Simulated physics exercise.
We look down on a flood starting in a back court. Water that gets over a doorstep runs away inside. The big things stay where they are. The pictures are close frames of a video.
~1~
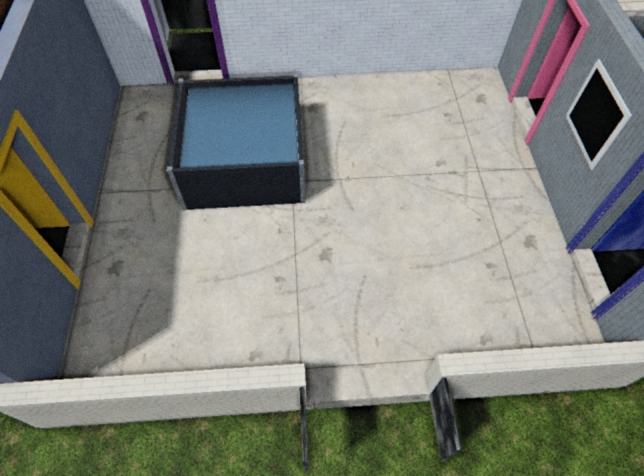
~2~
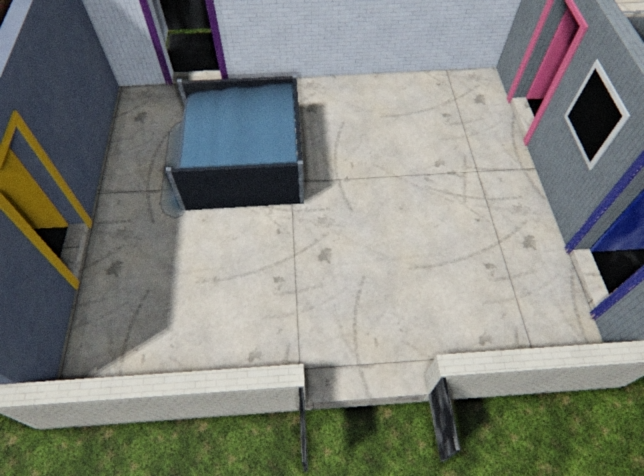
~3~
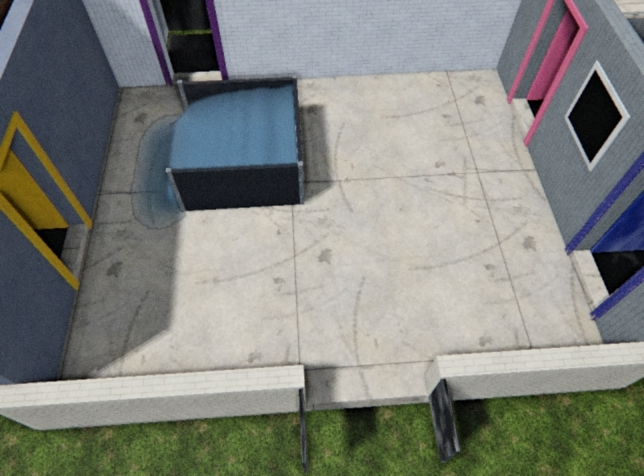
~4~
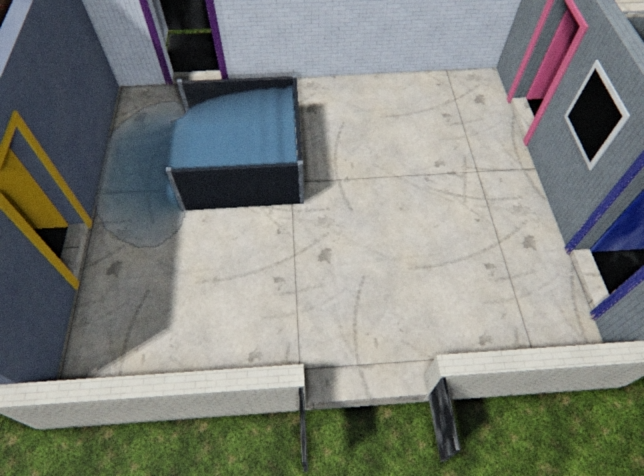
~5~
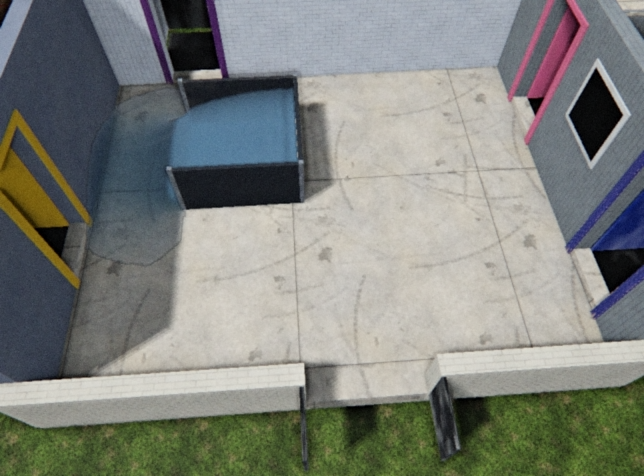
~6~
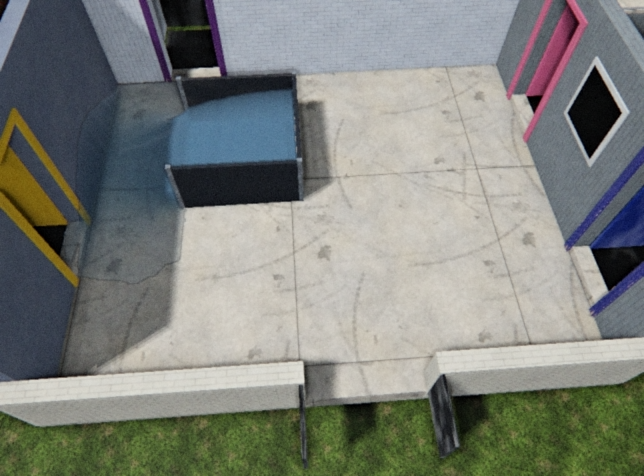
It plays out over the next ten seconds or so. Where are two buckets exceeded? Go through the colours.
One by one: The blue door stays under that; the purple door takes more than that; the yellow door takes more than that; the pink door stays under that.
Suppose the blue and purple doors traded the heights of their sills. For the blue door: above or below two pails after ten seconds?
Then: The blue one is over.
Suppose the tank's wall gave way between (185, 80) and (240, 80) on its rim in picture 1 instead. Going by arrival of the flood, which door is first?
First comes the purple one.
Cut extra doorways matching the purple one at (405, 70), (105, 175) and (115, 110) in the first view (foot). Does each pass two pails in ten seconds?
As listed: Holds, takes more, goes over.
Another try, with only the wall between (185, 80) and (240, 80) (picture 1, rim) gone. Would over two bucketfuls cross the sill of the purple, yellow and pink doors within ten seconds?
Then: The purple door floods; the yellow door keeps below it; the pink door stays under.
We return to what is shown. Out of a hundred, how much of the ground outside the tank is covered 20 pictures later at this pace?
I make it 60 per cent.
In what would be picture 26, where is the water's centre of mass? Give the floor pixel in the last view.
Near (204, 192).
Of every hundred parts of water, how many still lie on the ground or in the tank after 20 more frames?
About 94 per cent.
A moment on, water covers 15 % of the floor; the blue door not reached, the purple door wet at the sill, nothing in, the yellow door under two buckets in, the pink door not reached.
Next, water covers 30 % of the floor; the blue door not reached, the purple door under two buckets in, the yellow door over two buckets in, the pink door not reached.
Then, water covers 60 % of the floor; the blue door not reached, the purple door over two buckets in, the yellow door over two buckets in, the pink door not reached.
Later, water covers 90 % of the floor; the blue door wet at the sill, nothing in, the purple door far over two buckets in, the yellow door over two buckets in, the pink door under two buckets in.
In the end, water covers 95 % of the floor; the blue door wet at the sill, nothing in, the purple door far over two buckets in, the yellow door over two buckets in, the pink door under two buckets in.
